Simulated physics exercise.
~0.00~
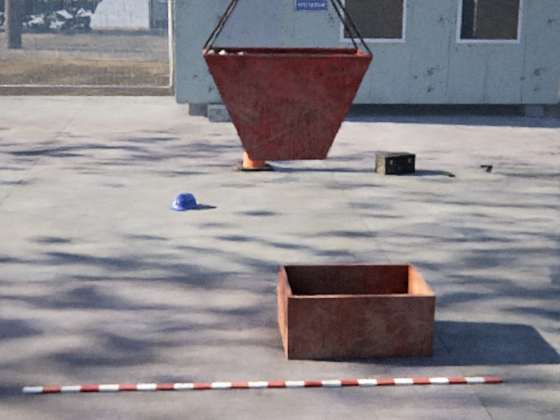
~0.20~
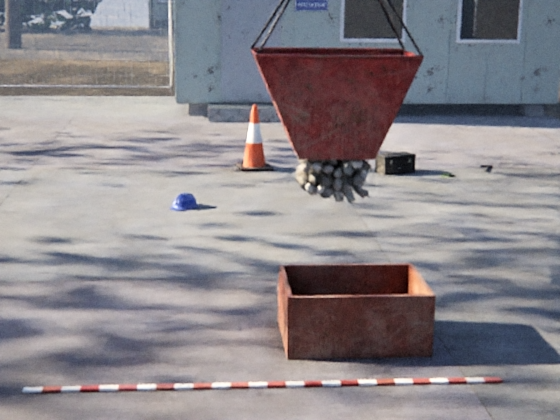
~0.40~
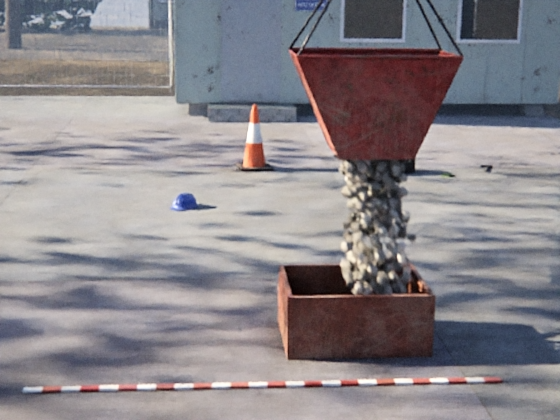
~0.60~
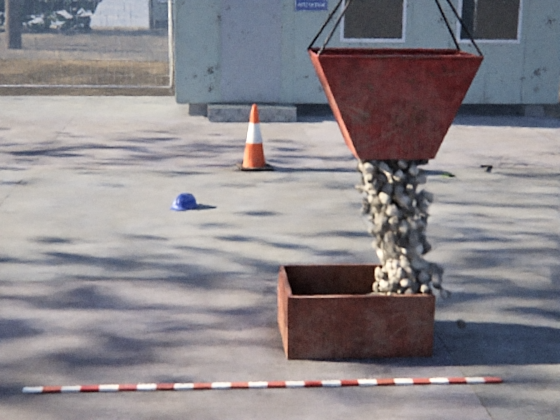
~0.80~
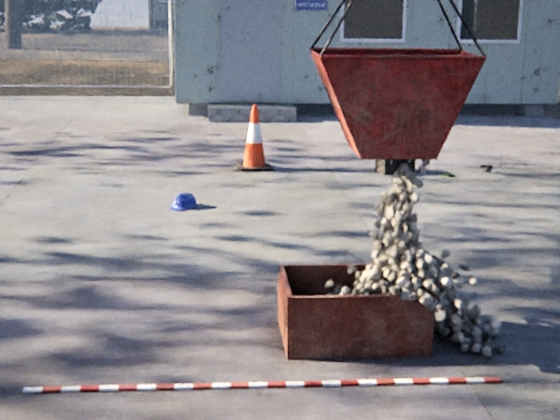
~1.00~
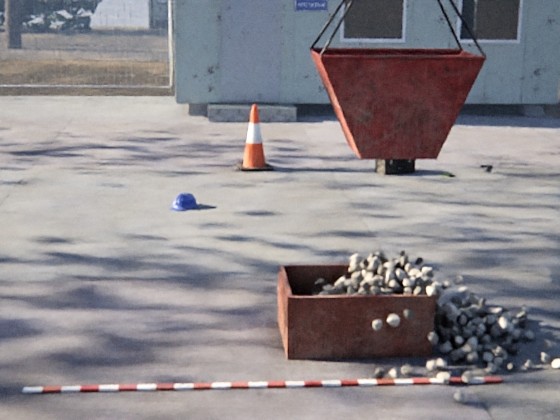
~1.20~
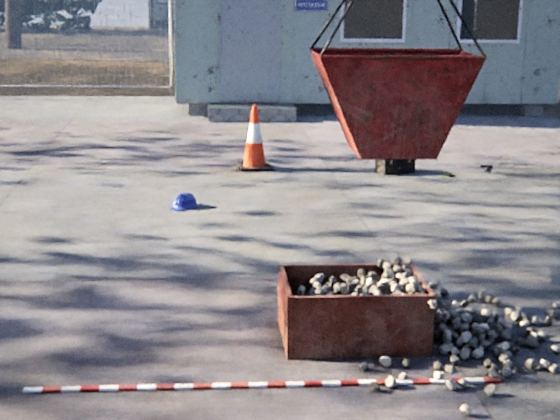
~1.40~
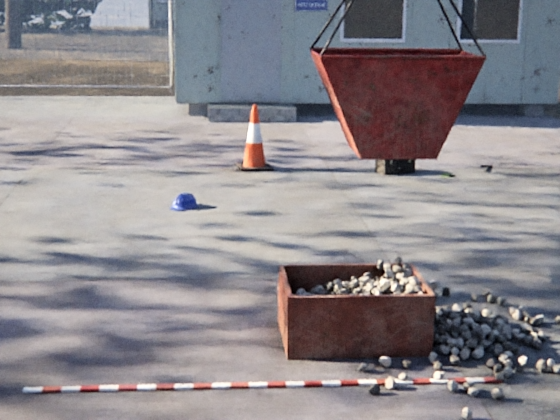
Red skip swinging rightwards and dropping grey stones from its bottom, most landing in a rusty bin, others spilling to its right.
